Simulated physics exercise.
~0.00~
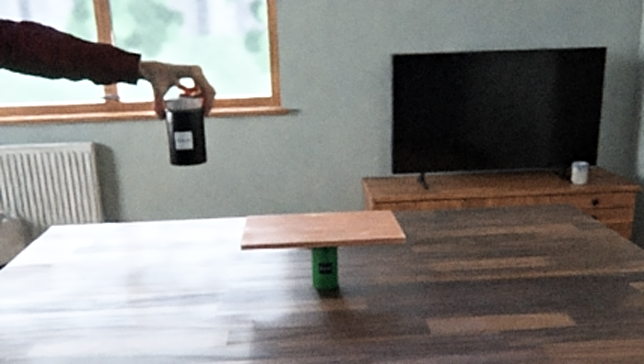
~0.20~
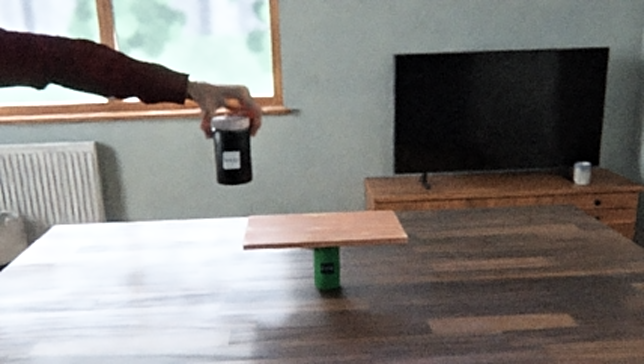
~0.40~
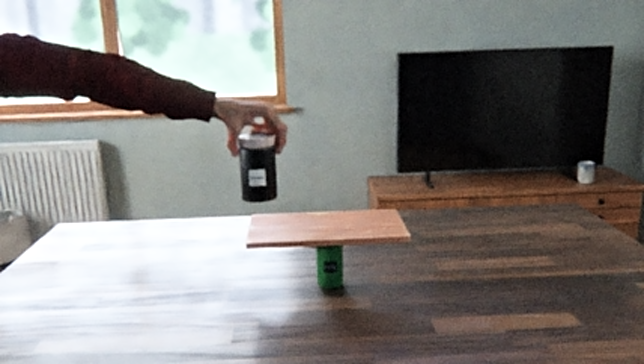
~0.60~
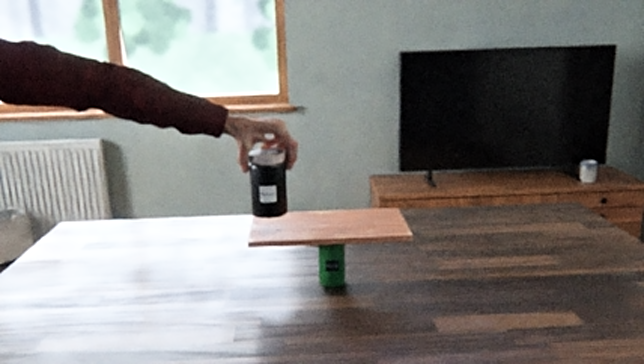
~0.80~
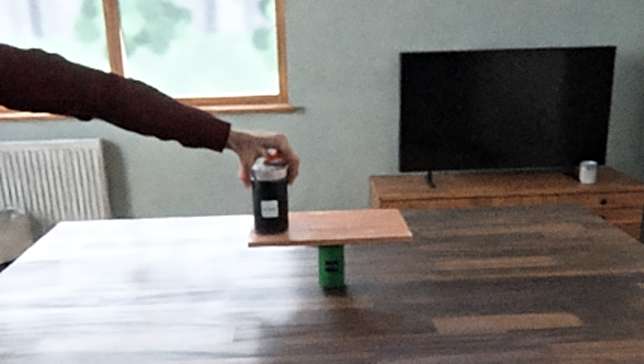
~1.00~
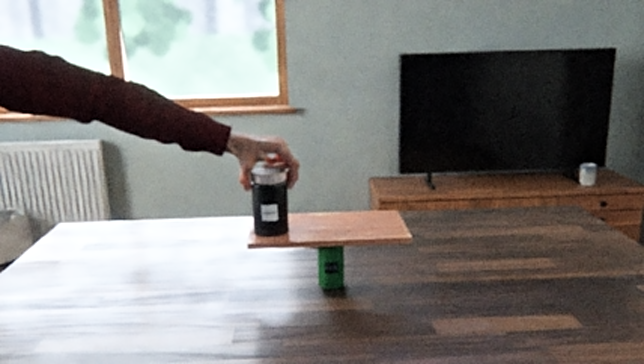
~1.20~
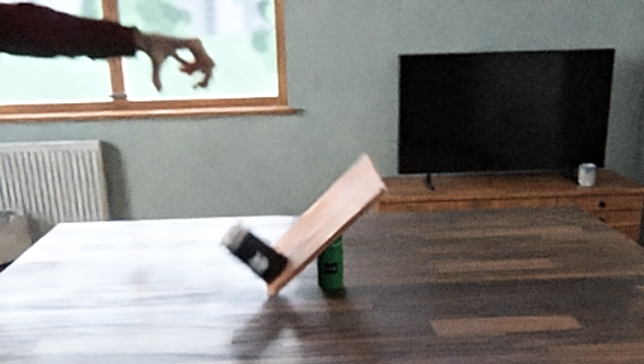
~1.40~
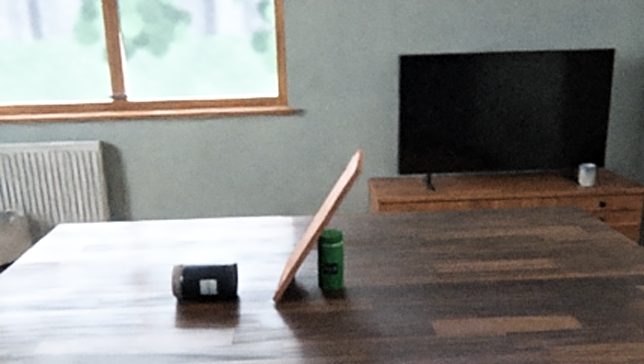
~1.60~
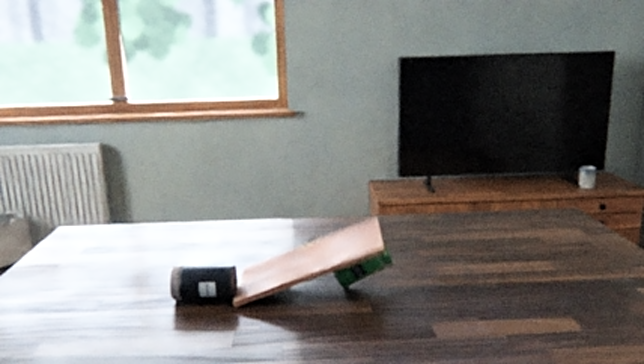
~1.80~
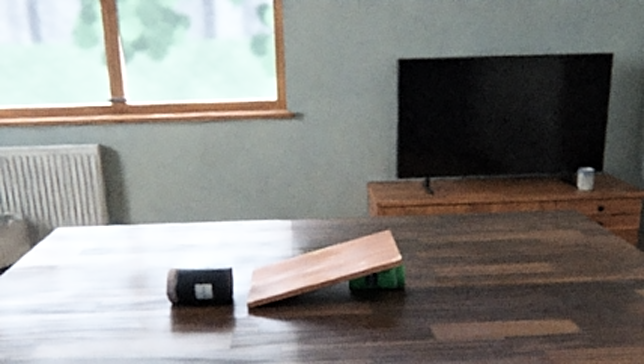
A hand sets a black jar on a balanced board's left end, toppling the stack.
